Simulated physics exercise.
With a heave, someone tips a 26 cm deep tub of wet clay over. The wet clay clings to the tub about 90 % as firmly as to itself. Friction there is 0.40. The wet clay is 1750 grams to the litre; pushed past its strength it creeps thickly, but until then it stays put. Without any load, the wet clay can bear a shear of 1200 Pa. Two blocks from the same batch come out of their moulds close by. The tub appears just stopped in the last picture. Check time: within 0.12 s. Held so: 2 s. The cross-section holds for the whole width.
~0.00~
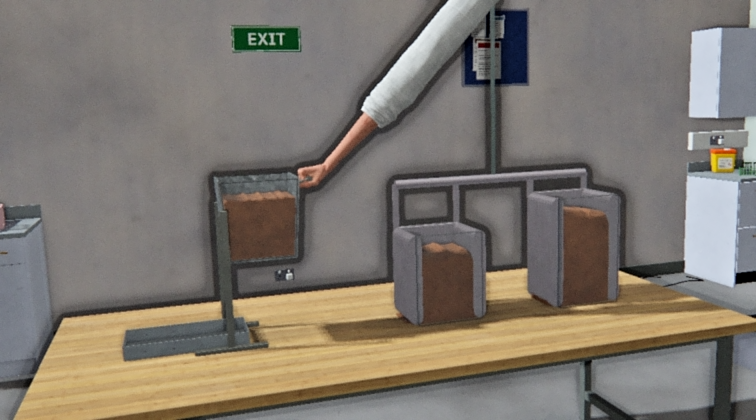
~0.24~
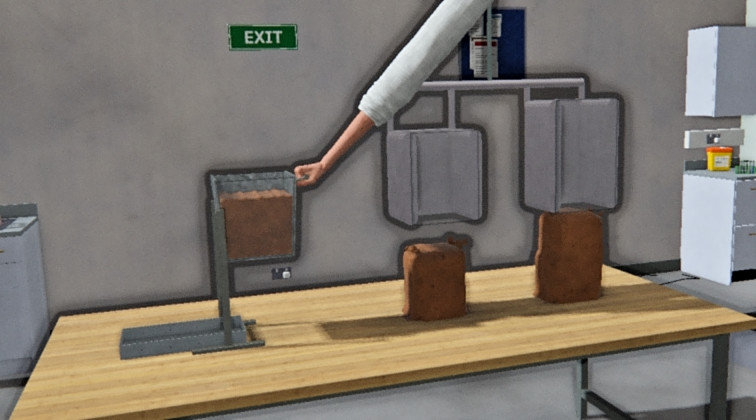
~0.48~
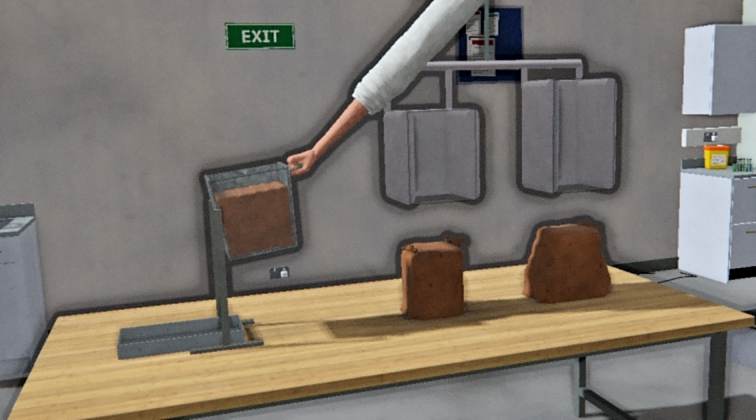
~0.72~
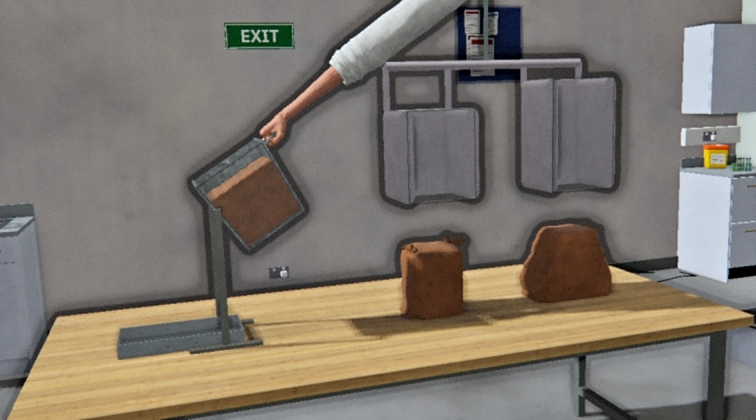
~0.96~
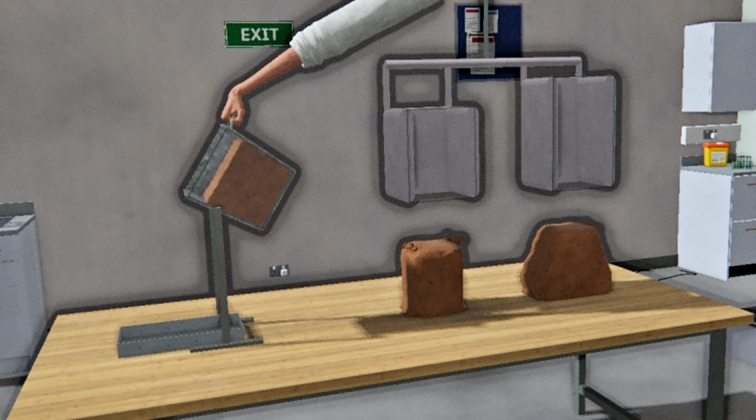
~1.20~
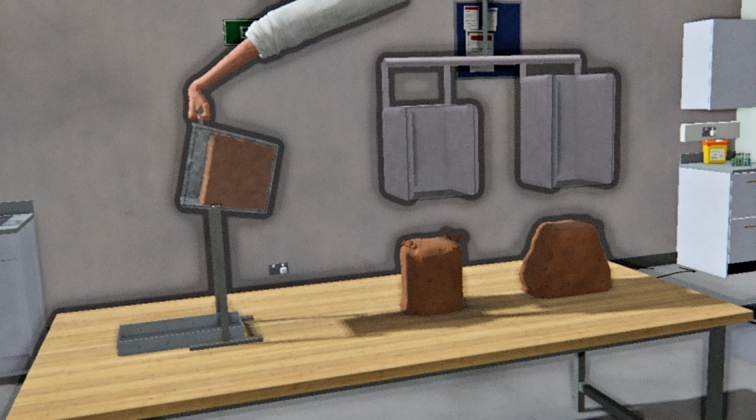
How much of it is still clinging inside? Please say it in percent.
About 100 %.
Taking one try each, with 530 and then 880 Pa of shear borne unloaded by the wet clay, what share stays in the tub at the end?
Going in order, it's 100 % and then 100 %.
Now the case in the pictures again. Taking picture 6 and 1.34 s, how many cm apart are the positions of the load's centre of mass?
It has gone close to 0 cm.
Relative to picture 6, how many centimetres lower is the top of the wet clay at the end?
The top ends up some 0 cm below its level in the last picture.
After 1.34 s, the tub is at 77 degrees and holds 100 %.
After 1.51 s, the tub is at 77 degrees and holds 100 %.
After 1.68 s, the tub is at 77 degrees and holds 100 %.
After 1.85 s, the tub is at 77 degrees and holds 100 %.
After 3.20 s, at the end, the tub is at 77 degrees and holds 100 %.
